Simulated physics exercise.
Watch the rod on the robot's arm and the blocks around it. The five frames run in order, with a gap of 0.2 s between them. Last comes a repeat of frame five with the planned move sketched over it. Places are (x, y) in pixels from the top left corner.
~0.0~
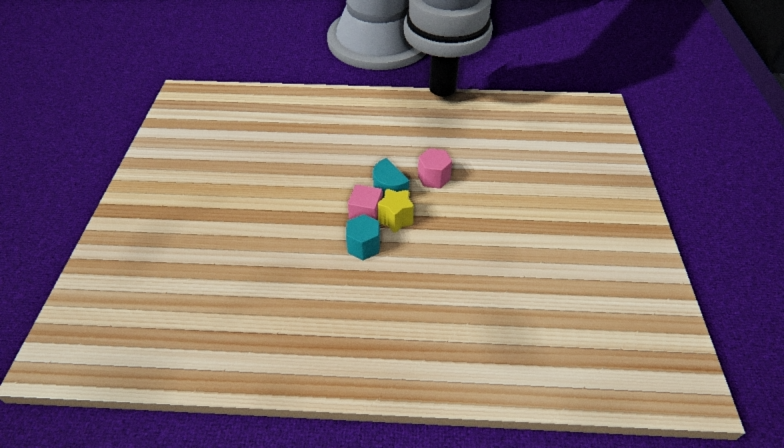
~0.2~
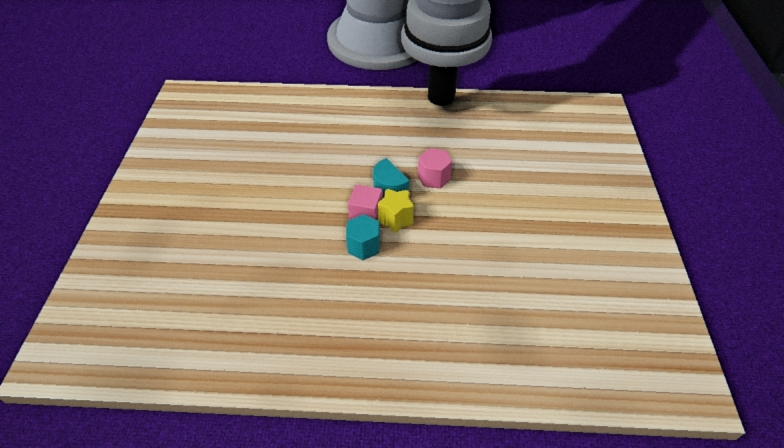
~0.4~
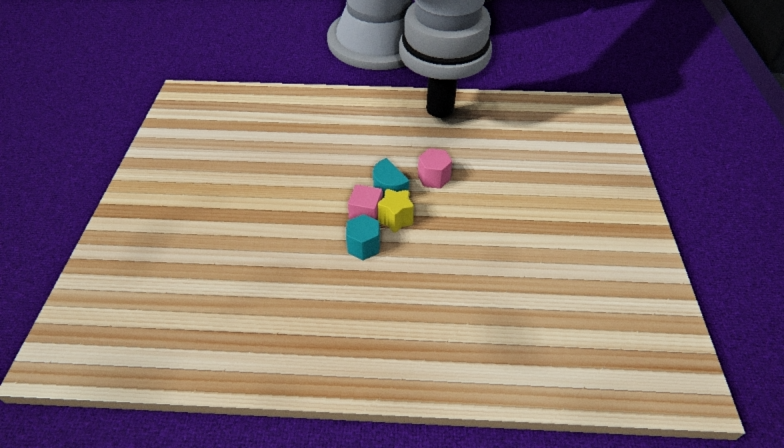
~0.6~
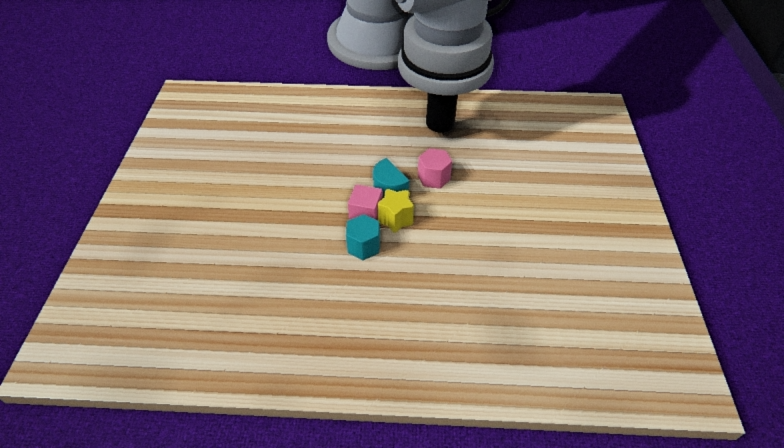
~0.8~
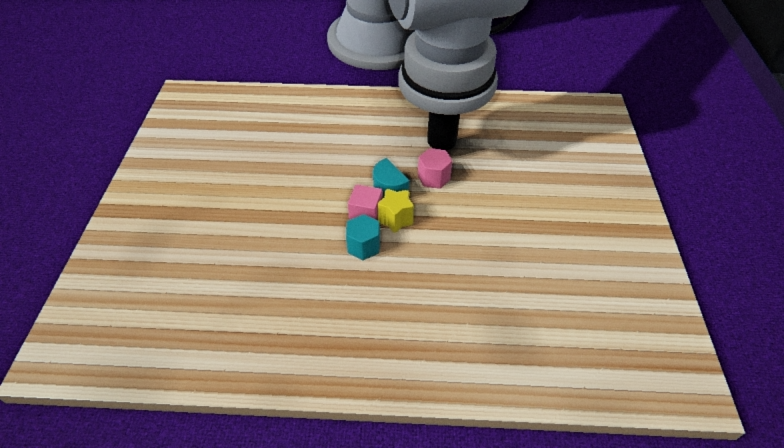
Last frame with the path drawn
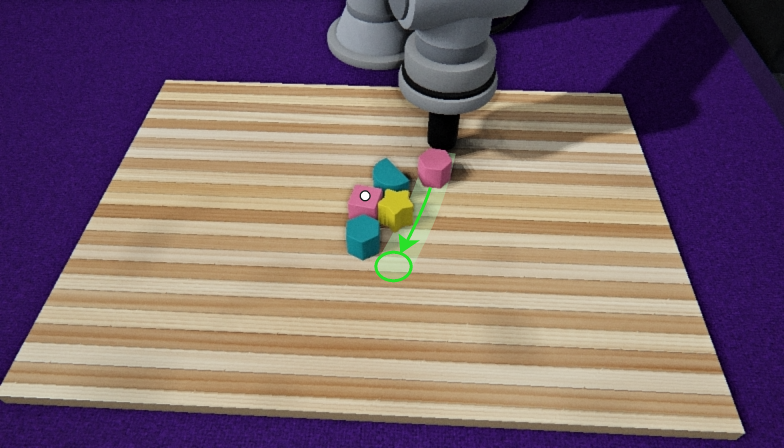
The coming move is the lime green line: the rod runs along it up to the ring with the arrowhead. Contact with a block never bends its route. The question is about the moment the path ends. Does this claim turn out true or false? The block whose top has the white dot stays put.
True
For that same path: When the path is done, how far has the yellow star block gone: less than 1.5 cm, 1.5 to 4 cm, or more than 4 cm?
Beyond 4 cm.
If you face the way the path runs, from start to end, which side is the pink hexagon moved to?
The answer is left: Facing from the path's start to its end, that's where the pink hexagon shifts.
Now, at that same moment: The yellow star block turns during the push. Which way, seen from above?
The yellow star block rotates clockwise.
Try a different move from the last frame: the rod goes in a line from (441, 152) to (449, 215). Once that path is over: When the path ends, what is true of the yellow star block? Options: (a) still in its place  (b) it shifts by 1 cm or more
It's b.
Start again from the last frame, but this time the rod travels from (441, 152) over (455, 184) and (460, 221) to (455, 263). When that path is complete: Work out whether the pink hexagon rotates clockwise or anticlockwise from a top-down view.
Looking from above, the answer is clockwise.
Path on the board, from (441, 152) over (424, 205) to (394, 266); the dot is on the pink square block.
What follows on the original path. One third of the way, rod (432, 176); pink hexagon (425, 190).
Two thirds of the way, rod (416, 215); turquoise hexagon (354, 230); yellow star block (385, 218), turned 45° clockwise; pink hexagon (420, 232), turned 15° anticlockwise.
At the end, rod (394, 256); turquoise hexagon (334, 232), turned 15° anticlockwise; pink square block in place; yellow star block (366, 233), turned 115° clockwise; pink hexagon (420, 269), turned 65° anticlockwise.
